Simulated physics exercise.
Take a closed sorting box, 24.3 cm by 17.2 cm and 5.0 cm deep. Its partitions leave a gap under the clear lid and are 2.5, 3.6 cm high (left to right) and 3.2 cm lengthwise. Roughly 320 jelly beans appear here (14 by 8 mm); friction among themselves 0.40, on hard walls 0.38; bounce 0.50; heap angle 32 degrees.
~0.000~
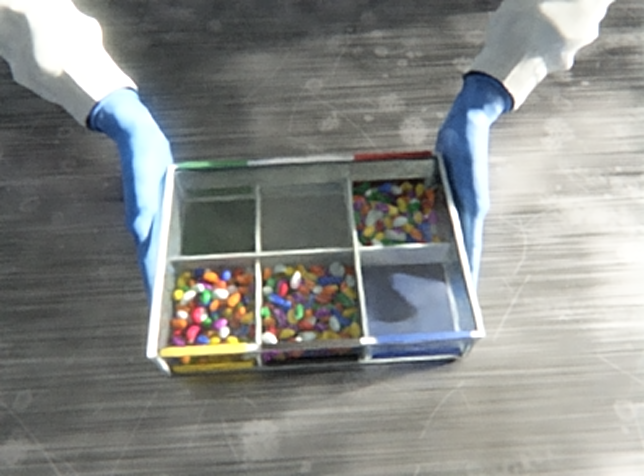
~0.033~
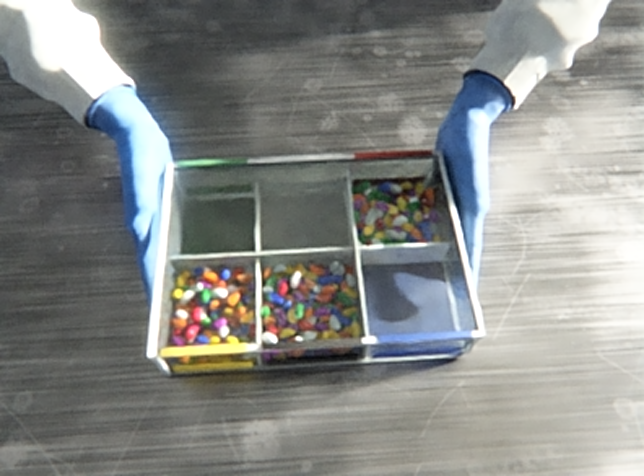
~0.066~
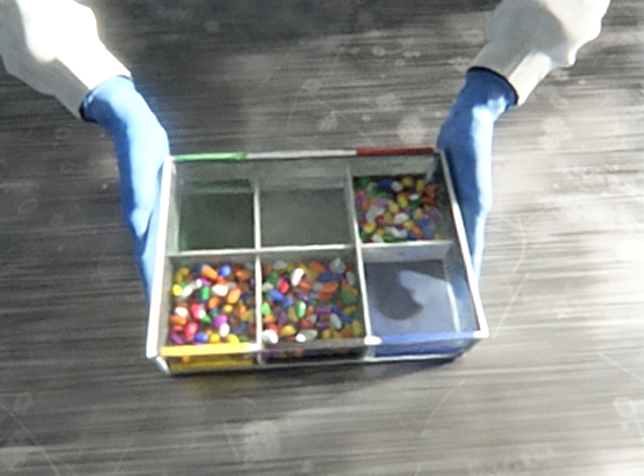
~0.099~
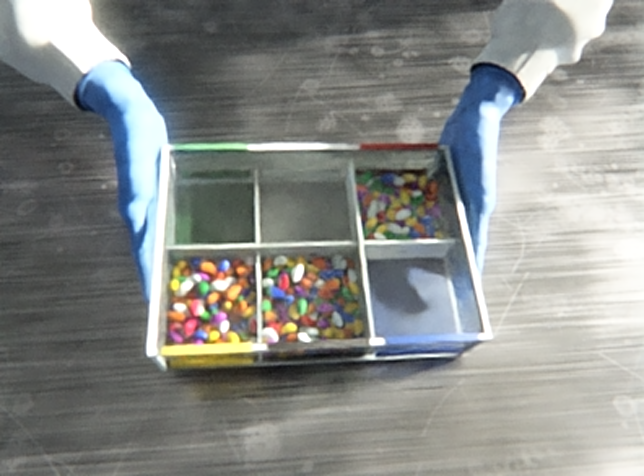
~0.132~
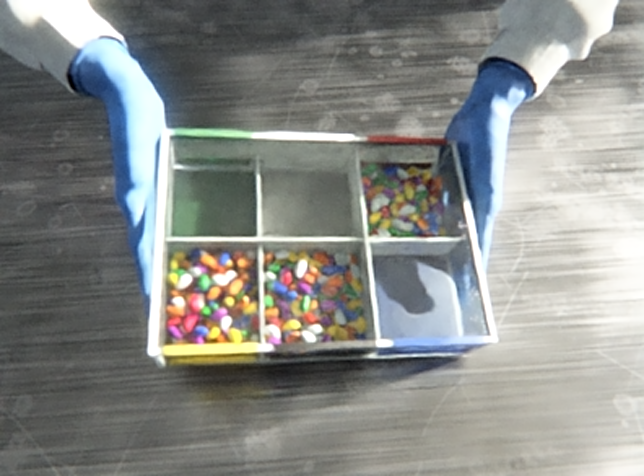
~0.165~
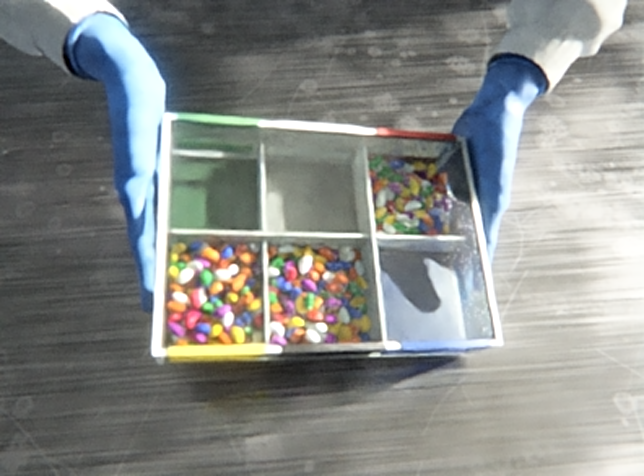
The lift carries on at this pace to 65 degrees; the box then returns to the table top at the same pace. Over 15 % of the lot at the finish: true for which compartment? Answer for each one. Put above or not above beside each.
Red: Above; blue: Not above; green: Not above; yellow: Above; white: Not above; black: Above.
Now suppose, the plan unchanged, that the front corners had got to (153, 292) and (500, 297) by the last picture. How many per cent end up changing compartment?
Estimate: Around 20 %.
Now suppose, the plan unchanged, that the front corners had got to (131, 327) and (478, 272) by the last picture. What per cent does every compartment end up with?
Final shares: Red 30%, blue 0%, green 10%, yellow 35%, white 0%, black 25%.
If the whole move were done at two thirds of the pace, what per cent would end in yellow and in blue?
Final per cent - yellow: 25, blue: 5.
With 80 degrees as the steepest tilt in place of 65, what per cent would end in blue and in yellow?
You'd get blue at 10 % and yellow at 20 %.
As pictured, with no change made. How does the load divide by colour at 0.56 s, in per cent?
Red 30 %, blue 0 %, green 0 %, yellow 30 %, white 0 %, black 40 %.
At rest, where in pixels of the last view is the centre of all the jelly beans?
Approximately (329, 313) in the last picture.
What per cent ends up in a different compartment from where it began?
That comes to close to 15 percent.
Then, at 0.56 s, tilt 64 degrees; red 30 %, yellow 30 %, black 40 %.
After 0.83 s, tilt 26 degrees; red 30 %, blue 5 %, yellow 25 %, black 45 %.
After 1.20 s, tilt 0 degrees; red 30 %, blue 5 %, yellow 25 %, black 45 %.
By 1.8 s all is still; red 30 %, blue 5 %, green 0 %, yellow 25 %, white 0 %, black 45 %.
